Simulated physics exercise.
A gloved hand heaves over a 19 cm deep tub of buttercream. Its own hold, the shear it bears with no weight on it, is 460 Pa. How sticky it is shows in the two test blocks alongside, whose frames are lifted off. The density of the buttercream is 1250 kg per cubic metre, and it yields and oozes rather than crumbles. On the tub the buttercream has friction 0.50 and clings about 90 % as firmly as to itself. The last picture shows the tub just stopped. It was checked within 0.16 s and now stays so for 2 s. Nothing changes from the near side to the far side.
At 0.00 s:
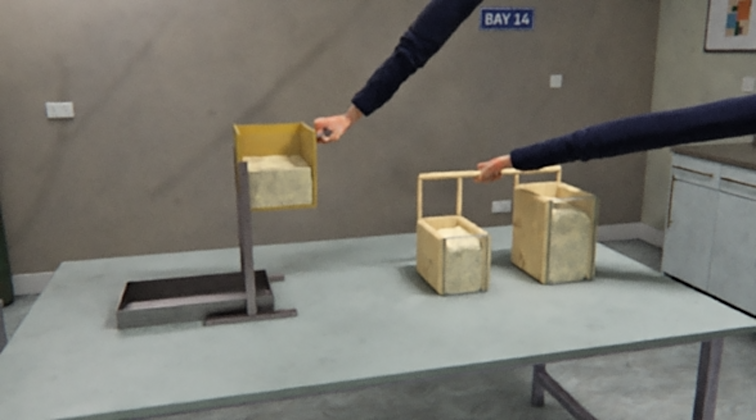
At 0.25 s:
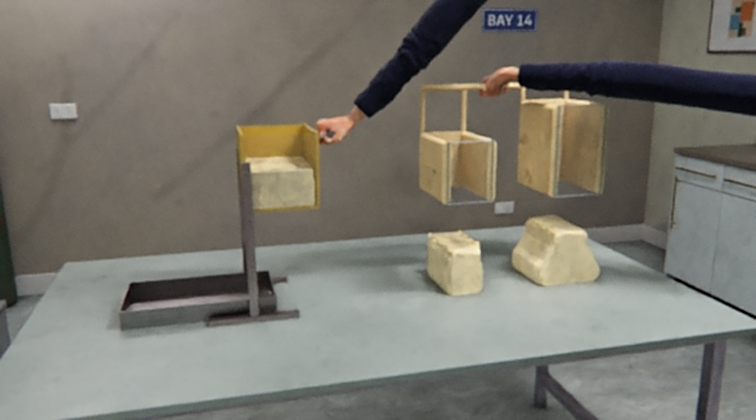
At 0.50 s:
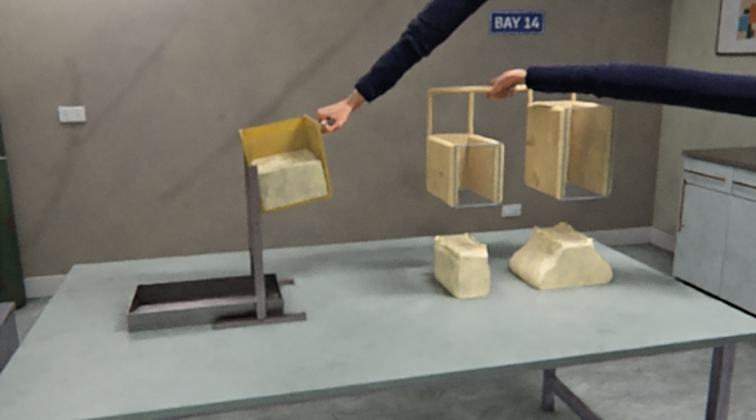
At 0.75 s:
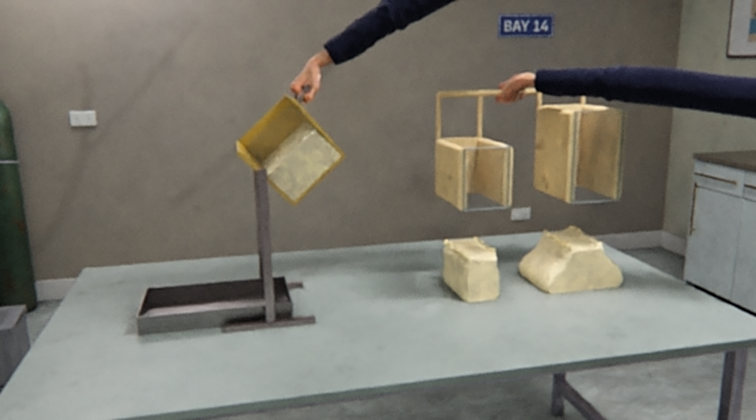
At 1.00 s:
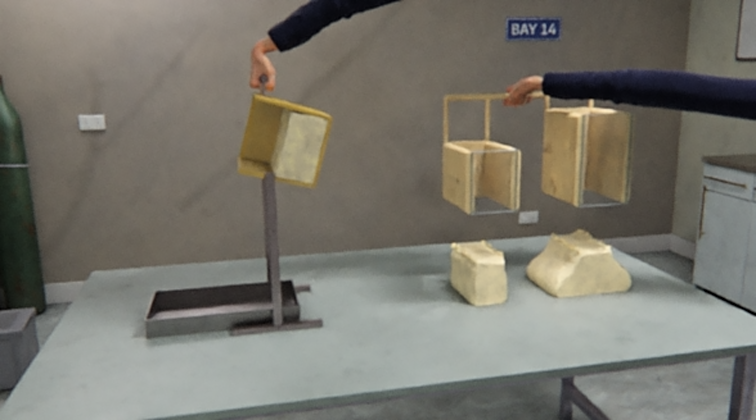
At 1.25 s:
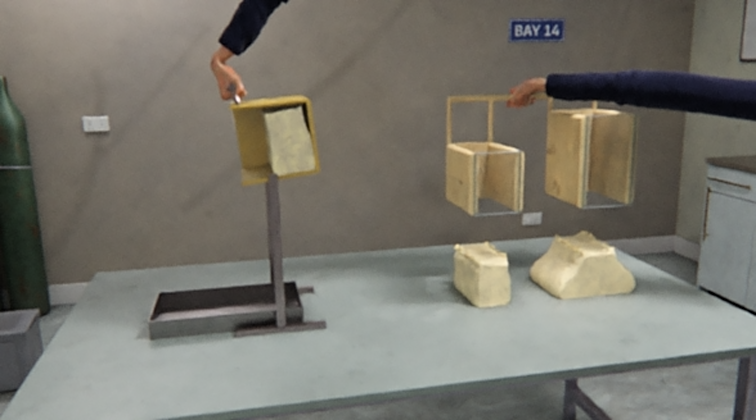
A hand lifts wooden boxes off two pale blocks, then another tips a yellow tub leftward.
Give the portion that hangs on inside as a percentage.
Expect roughly 100 %.
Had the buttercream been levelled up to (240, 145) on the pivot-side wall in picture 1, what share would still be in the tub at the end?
In that case some 50 per cent.
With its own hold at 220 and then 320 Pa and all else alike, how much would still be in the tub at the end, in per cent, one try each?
In that order: 55 %, 70 %.
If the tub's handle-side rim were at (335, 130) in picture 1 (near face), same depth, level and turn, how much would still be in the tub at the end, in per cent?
Then about 55 %.
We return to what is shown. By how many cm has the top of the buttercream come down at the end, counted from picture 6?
Roughly 6 cm.
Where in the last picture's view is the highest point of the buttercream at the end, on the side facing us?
Around (272, 133).
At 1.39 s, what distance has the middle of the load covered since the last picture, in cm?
About 3 cm.
By 1.39 s, the tub is at 95 degrees and holds 100 %.
By 1.56 s, the tub is at 95 degrees and holds 100 %.
By 1.73 s, the tub is at 95 degrees and holds 100 %.
By 1.90 s, the tub is at 95 degrees and holds 100 %.
By 3.25 s, at the end, the tub is at 95 degrees and holds 100 %.
